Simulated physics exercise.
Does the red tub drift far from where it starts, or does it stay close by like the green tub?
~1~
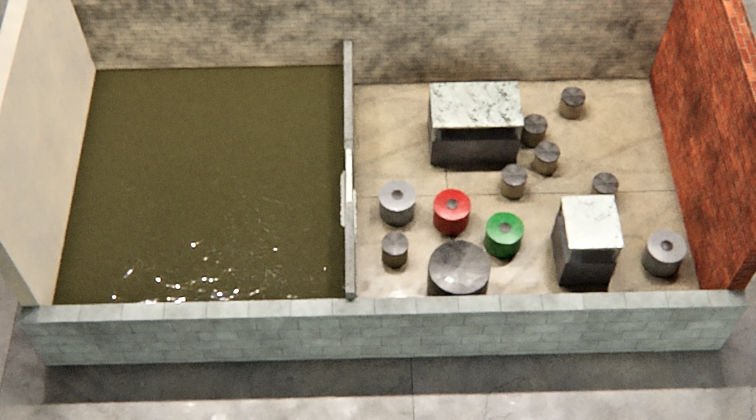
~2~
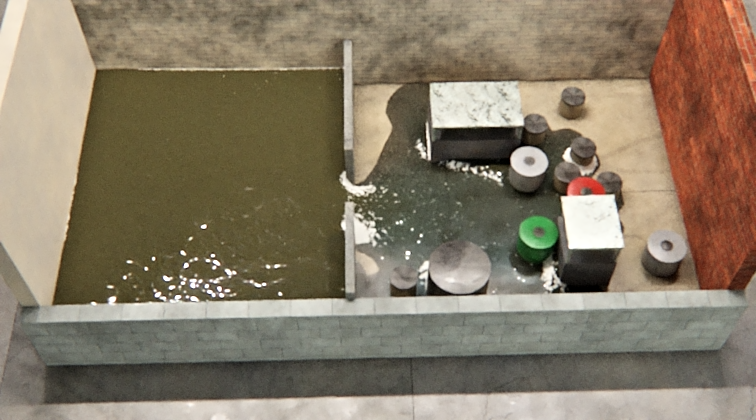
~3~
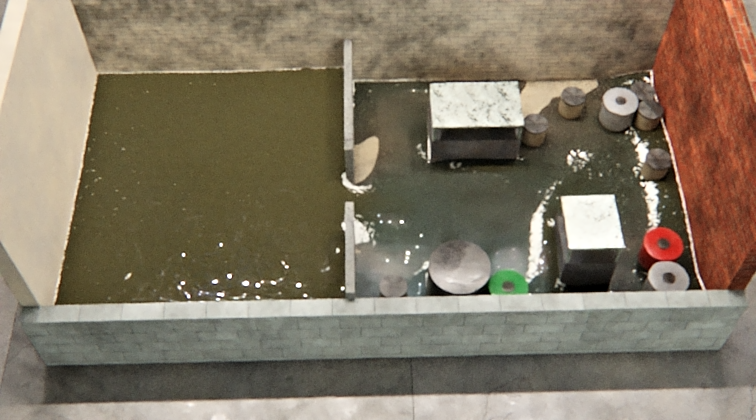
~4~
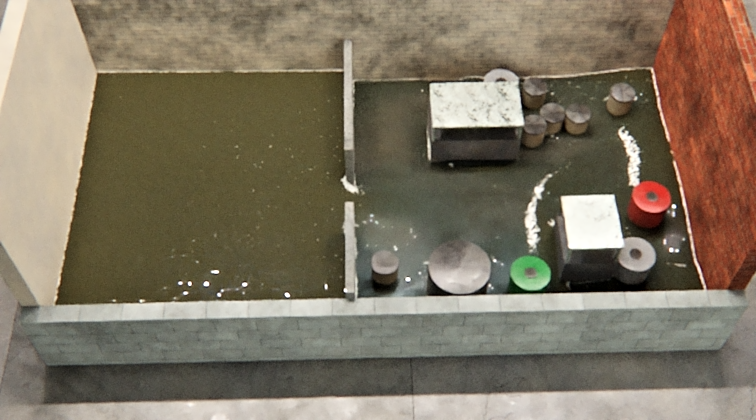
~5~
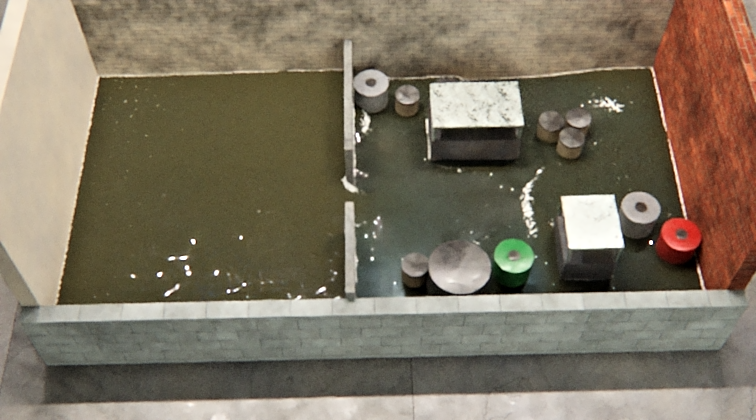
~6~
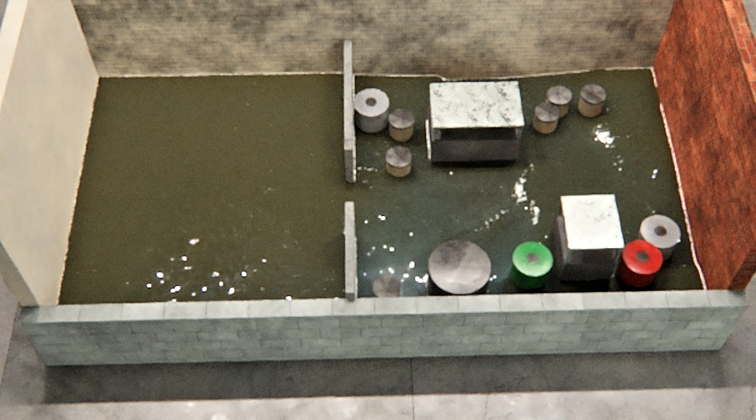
The red tub drifts far, ending near the right wall. The green tub moves only a short way from its starting place.
